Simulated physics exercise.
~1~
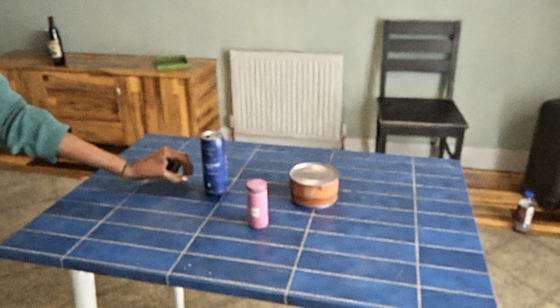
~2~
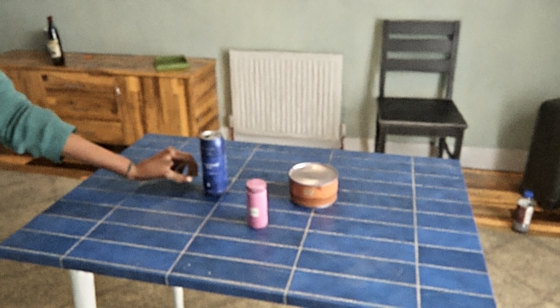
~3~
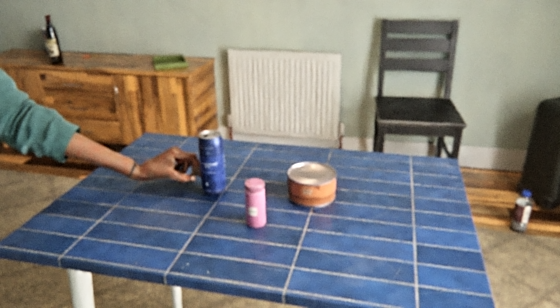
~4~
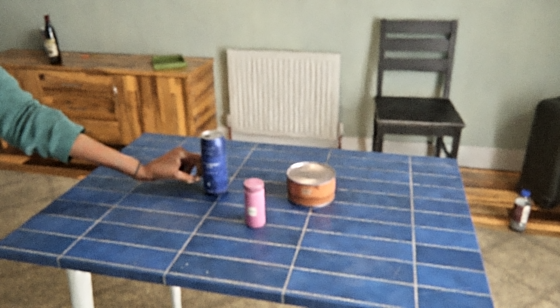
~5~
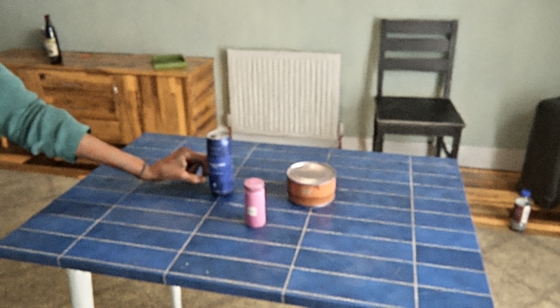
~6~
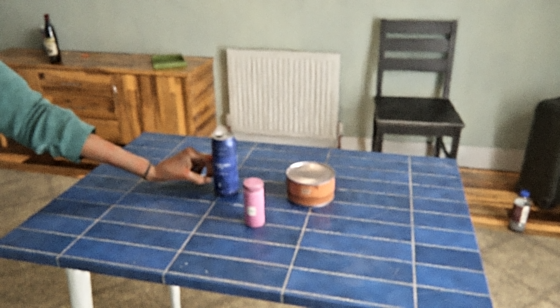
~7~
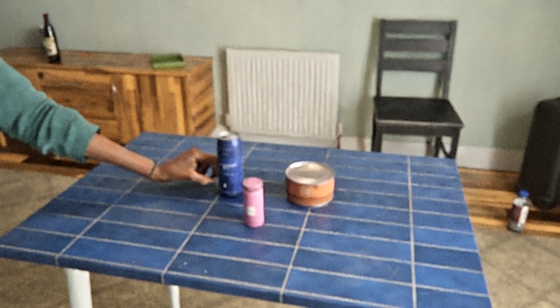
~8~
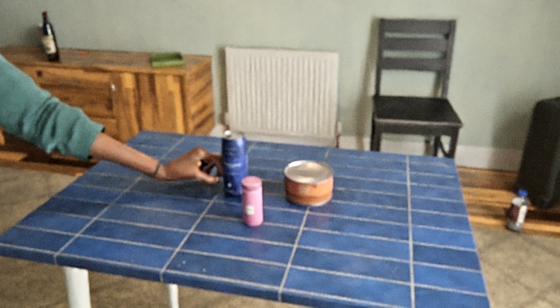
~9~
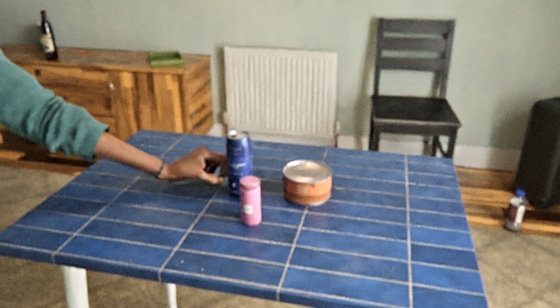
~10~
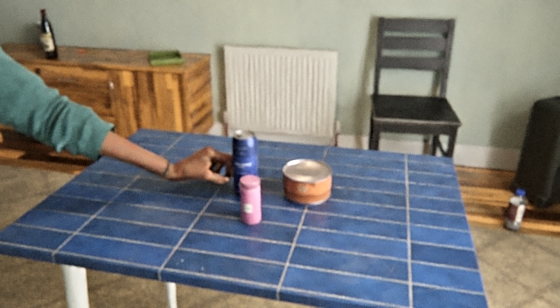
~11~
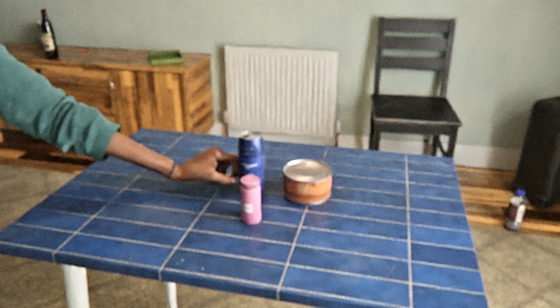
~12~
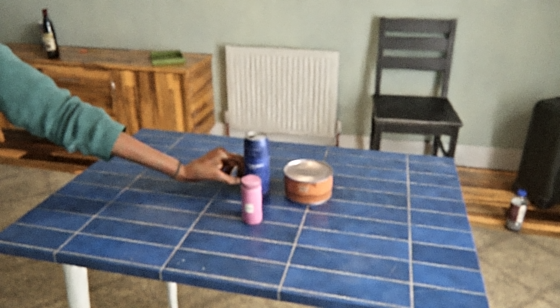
A tall blue can stands upright on a blue tiled table, seen from slightly above by a gently swaying camera, with a pink shaker in front of it and a round orange tub to the right. Behind are a wooden sideboard, a white radiator and a dark chair. A hand in a green sleeve reaches in from the left and closes on the can. It pushes the can slowly and steadily to the right, behind the shaker. The can ends still upright, close behind the unmoved shaker and nearer the unmoved tub, with the hand beside it.
